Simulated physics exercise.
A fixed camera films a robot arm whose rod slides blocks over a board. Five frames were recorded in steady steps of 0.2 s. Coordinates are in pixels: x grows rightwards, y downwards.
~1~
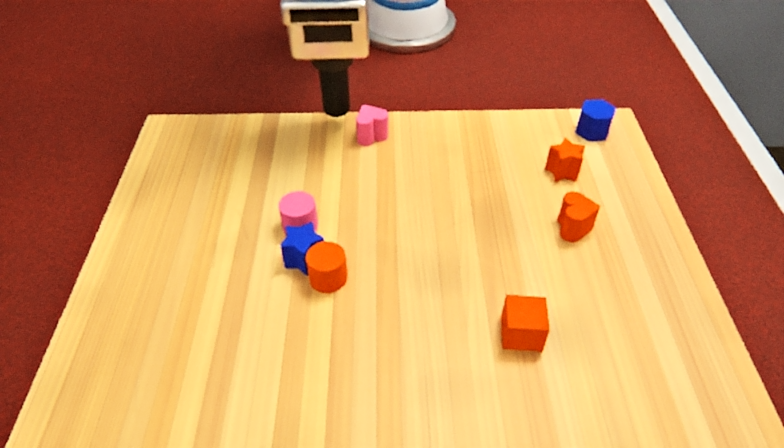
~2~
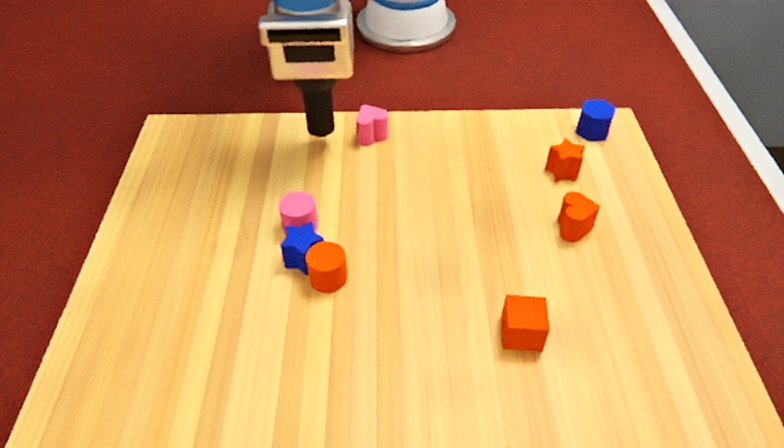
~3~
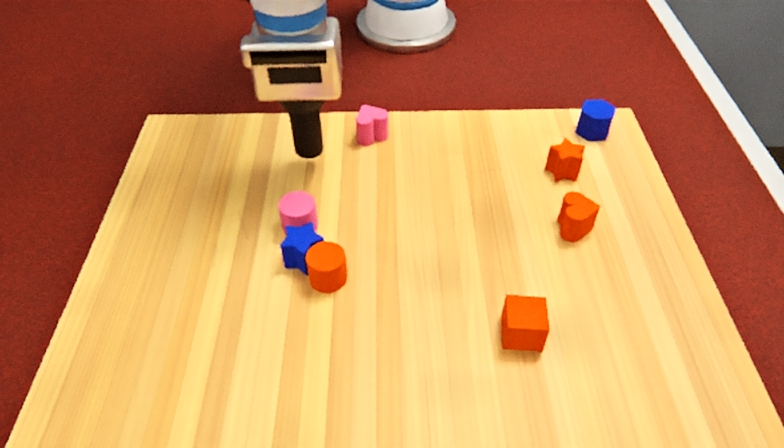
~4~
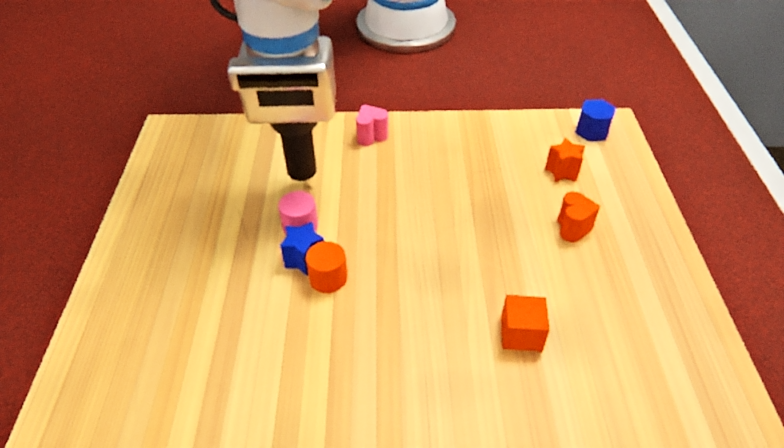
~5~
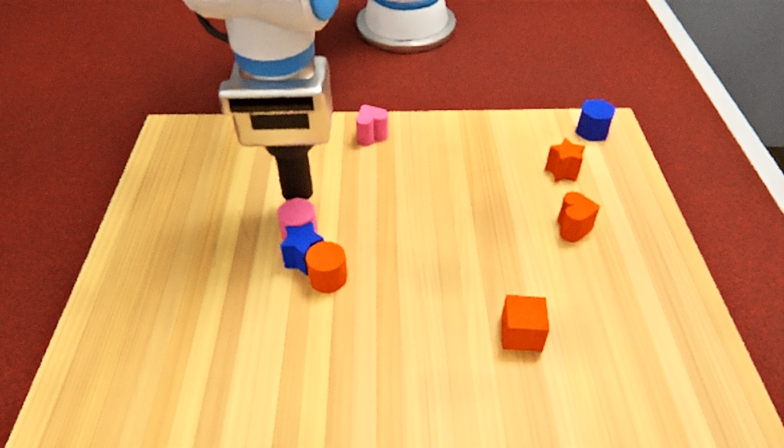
A light wooden tabletop over a dark red floor is seen from above at an angle by a still camera. A pink round block, a blue star and an orange round block cluster left of centre, with a pink heart behind and orange and blue blocks to the right. A robot arm's black rod moves forward and slightly left, reaching the pink round block and nudging it slightly towards the star.
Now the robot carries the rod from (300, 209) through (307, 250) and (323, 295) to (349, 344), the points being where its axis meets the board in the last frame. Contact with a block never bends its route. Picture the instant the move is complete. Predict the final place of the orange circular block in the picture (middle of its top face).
Put as a pixel place, it's (388, 326).
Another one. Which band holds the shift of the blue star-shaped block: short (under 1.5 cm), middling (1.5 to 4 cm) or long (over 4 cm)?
The shift is above 4 cm.
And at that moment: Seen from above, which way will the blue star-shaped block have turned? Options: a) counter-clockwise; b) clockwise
The one that fits is b, clockwise.
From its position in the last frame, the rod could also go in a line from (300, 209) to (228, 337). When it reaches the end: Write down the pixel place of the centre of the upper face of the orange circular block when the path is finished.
It should be at (344, 277) by then.
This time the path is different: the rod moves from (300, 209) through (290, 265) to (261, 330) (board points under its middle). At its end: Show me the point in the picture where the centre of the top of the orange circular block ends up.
Around (341, 283).
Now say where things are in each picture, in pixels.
In the first frame, tip of the rod at (337, 110), middles of tops, pink circular block at (297, 203), blue star-shaped block at (301, 236), orange circular block at (326, 256).
In the second frame, rod at (321, 130), nothing pushed.
In the third frame, rod at (310, 151), nothing pushed.
In the fourth frame, rod at (302, 172), nothing pushed.
In the fifth frame, rod at (298, 194), pink circular block at (296, 211), blue star-shaped block at (301, 236), orange circular block at (326, 256).
On the path given first. One third of the way, rod at (305, 236); pink circular block at (295, 256); blue star-shaped block at (291, 284), turned 15° clockwise; orange circular block at (337, 282).
Two thirds of the way, rod at (321, 281); pink circular block at (297, 301); blue star-shaped block at (273, 329), turned 45° clockwise; orange circular block at (348, 294).
At the end, rod at (347, 330); pink circular block at (307, 336); blue star-shaped block at (264, 345), turned 85° clockwise; orange circular block at (388, 326).
